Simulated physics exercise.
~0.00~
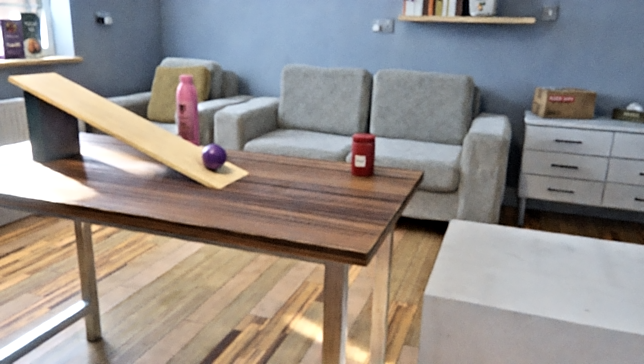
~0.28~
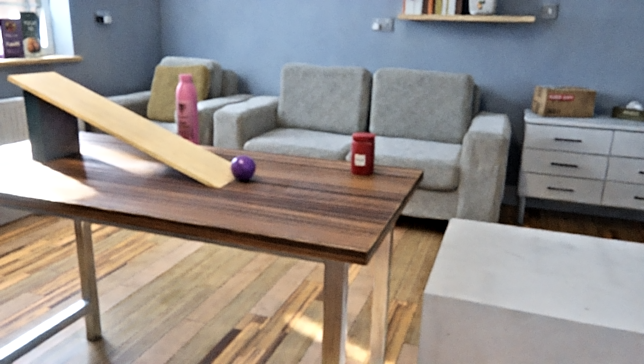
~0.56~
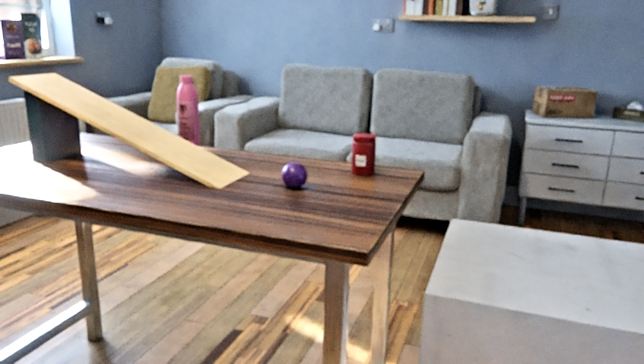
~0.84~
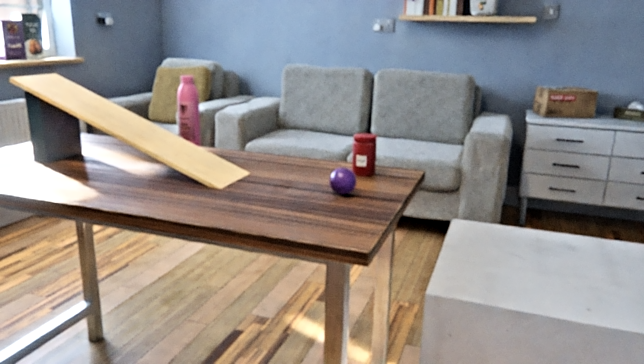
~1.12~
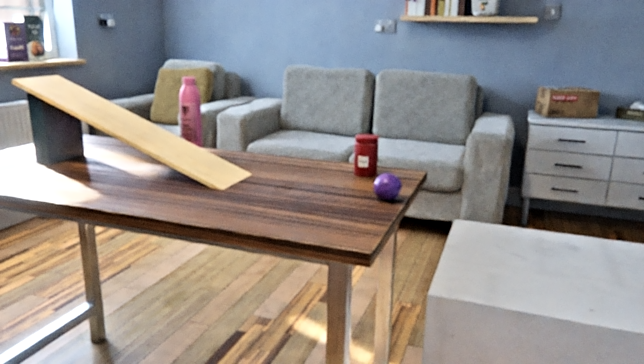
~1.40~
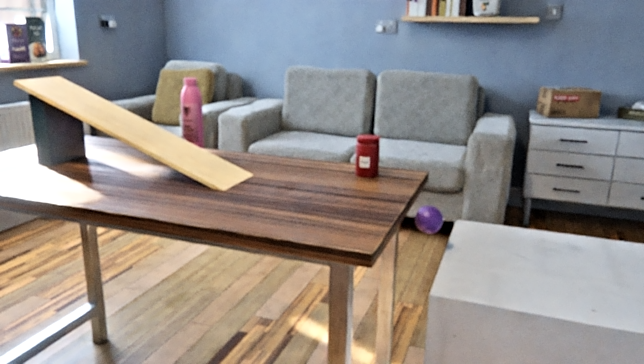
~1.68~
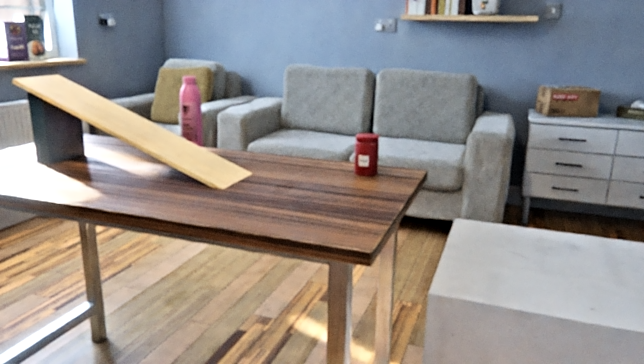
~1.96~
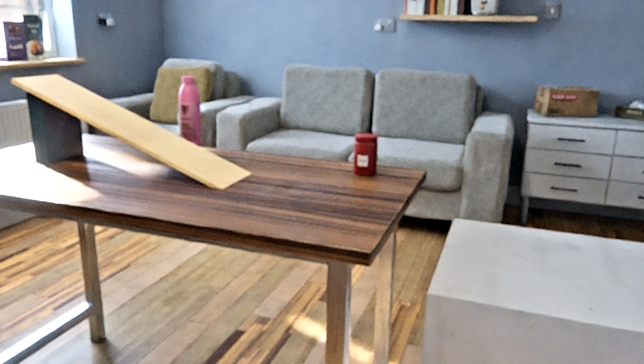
In a living room, a purple ball rolls down a ramp, crosses the table and drops into the gap.
